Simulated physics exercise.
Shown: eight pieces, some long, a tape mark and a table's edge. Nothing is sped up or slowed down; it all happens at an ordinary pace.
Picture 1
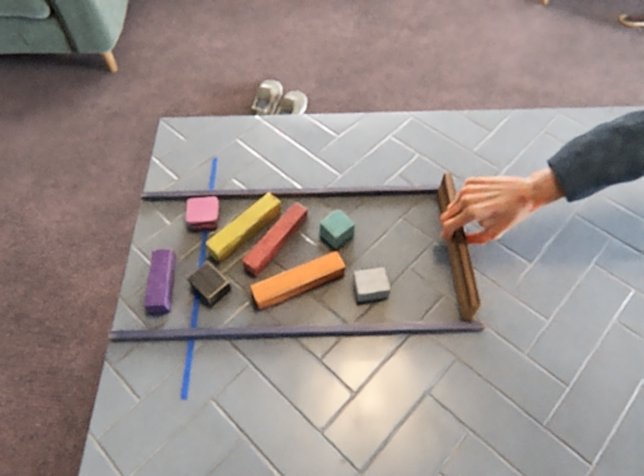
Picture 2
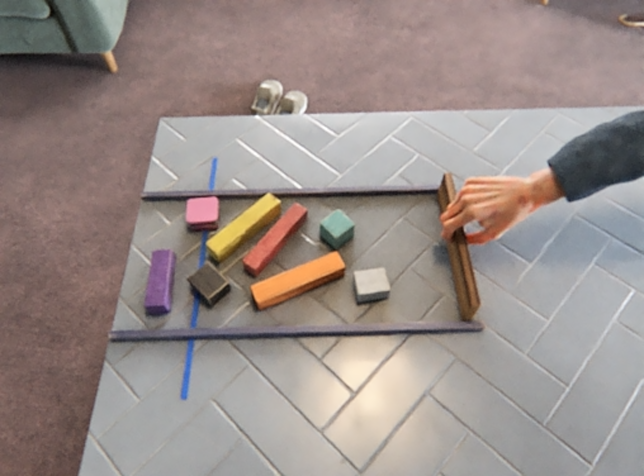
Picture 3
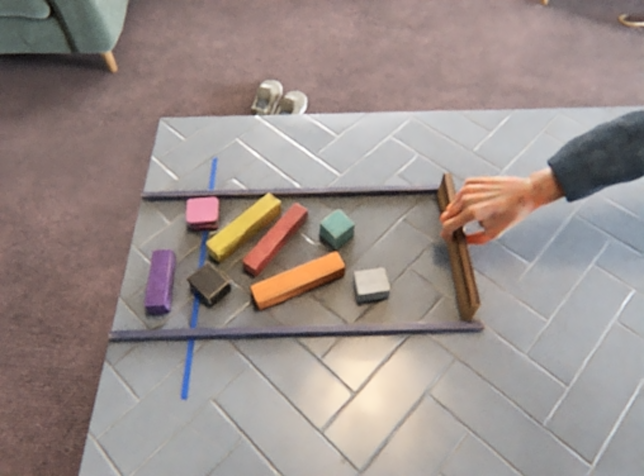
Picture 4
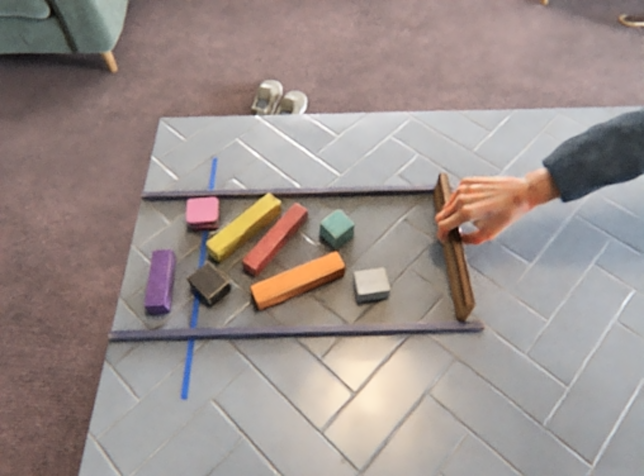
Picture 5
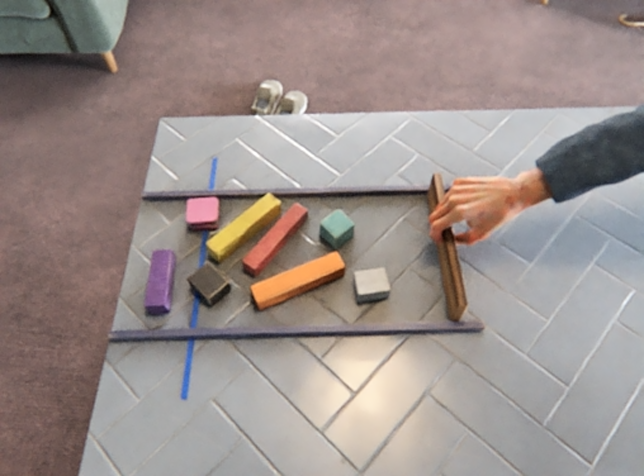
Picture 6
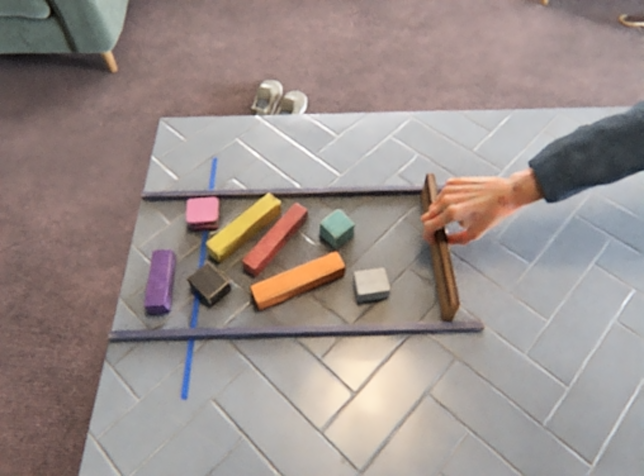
The video shows a hand holding a wooden board upright between two dark rails on a gray table, with eight colored blocks lying to its left. After staying nearly still, the hand slides the board slightly left, touching no blocks.
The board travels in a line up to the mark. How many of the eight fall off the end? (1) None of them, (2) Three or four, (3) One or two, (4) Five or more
The answer is 3.
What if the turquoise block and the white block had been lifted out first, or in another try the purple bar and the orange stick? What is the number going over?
First 1, then 0.
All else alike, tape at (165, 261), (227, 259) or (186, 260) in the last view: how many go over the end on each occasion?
Going through each try, you'd get 4, 0 and 3.
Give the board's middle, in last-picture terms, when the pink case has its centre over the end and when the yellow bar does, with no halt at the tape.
The pink case gives roughly (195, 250), the yellow bar roughly (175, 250).
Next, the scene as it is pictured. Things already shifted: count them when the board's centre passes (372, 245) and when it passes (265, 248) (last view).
So far 1, and 7 at the second.
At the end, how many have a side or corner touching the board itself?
4 of them.
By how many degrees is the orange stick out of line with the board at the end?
It comes to around 45 degrees.
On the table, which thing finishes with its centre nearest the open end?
Foremost: The pink case.
Soon after, none off yet; purple bar at rest near (161, 281); pink case at rest near (204, 215); black block at rest near (210, 284).
In the end, the number that fall off is one or two; gone, purple bar.
